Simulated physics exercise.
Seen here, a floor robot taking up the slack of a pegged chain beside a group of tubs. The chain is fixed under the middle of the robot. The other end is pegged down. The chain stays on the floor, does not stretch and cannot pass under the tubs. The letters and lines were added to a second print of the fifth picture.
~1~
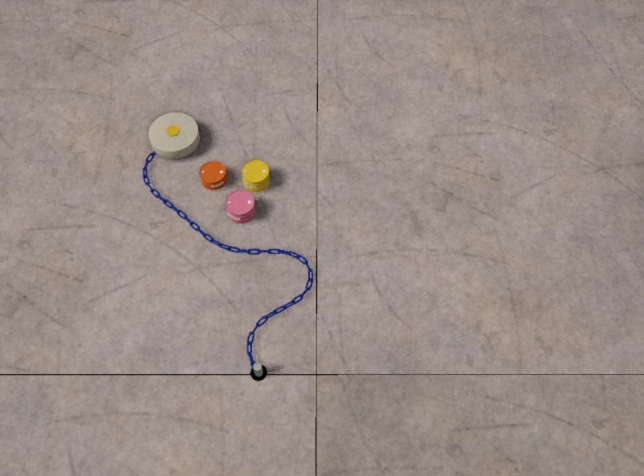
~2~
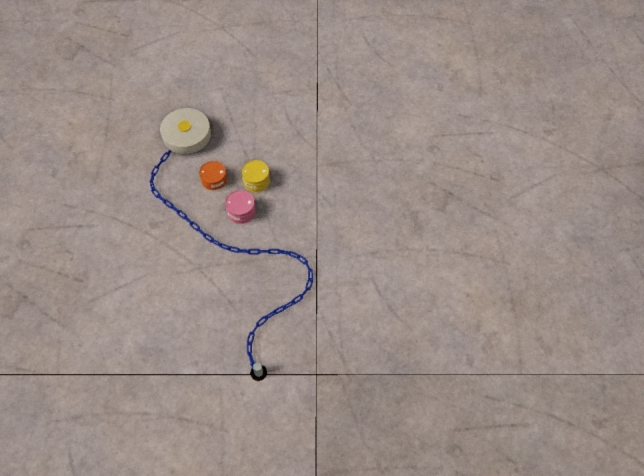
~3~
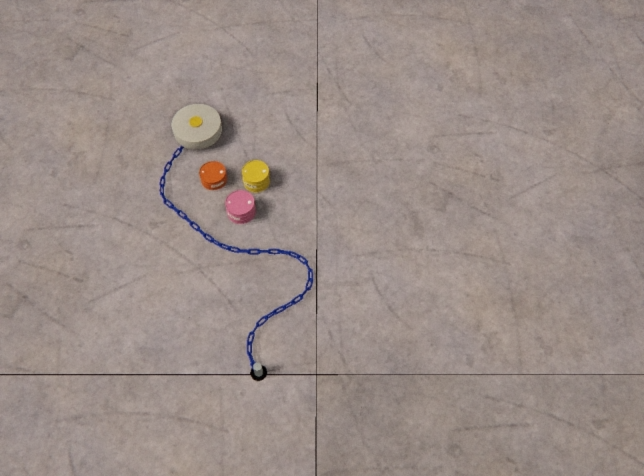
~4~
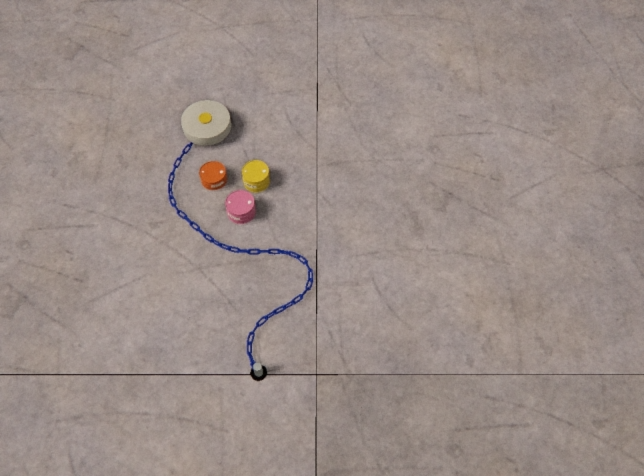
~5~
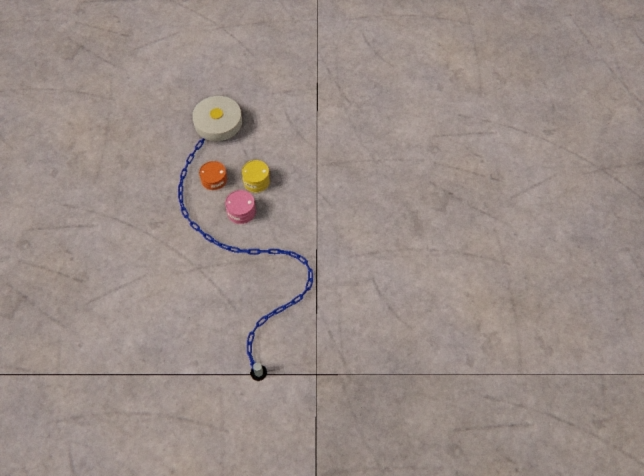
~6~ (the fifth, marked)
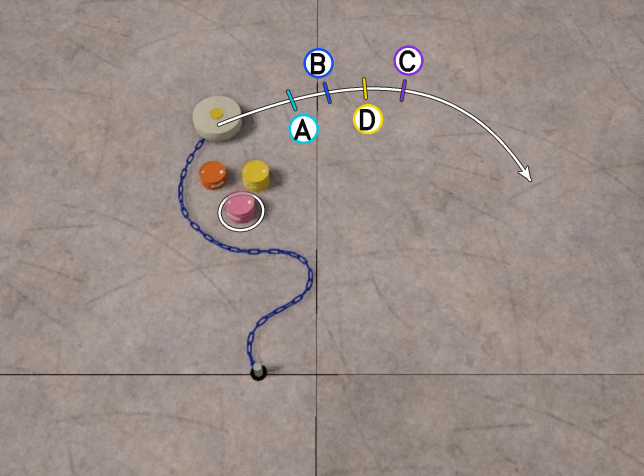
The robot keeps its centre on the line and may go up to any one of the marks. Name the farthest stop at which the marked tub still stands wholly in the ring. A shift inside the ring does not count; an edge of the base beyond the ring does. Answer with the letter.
As far as tick D.
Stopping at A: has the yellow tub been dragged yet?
No.
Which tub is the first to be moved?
Orange.
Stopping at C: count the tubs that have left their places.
Three.
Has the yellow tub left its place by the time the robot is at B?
By then, no.
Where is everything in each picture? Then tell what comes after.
In the first frame, orange tub (213, 176); robot (175, 136); peg (258, 370).
In the second frame, robot (186, 132); yellow tub (256, 176).
In the third frame, robot (197, 127); peg (258, 370).
In the fourth frame, robot (207, 124); yellow tub (256, 176).
In the fifth frame, robot (218, 119); peg (258, 370); pink tub (241, 207); yellow tub (256, 176).
On the marked copy, A at (292, 100); B at (327, 93); C at (403, 91); D at (365, 89); the ring at (241, 211); the route from (219, 125) via (390, 89) to (530, 180).
Following D. Soon after the start, robot (269, 101); pink tub (241, 207).
Later, robot (320, 88); pink tub (241, 207).
In the end, robot (365, 83); pink tub (241, 207); yellow tub (267, 176); orange tub (242, 184); the pink tub is still in its ring.
As for the rest, A is safe but short; B is safe but short; C drags the ringed tub to (267, 218).
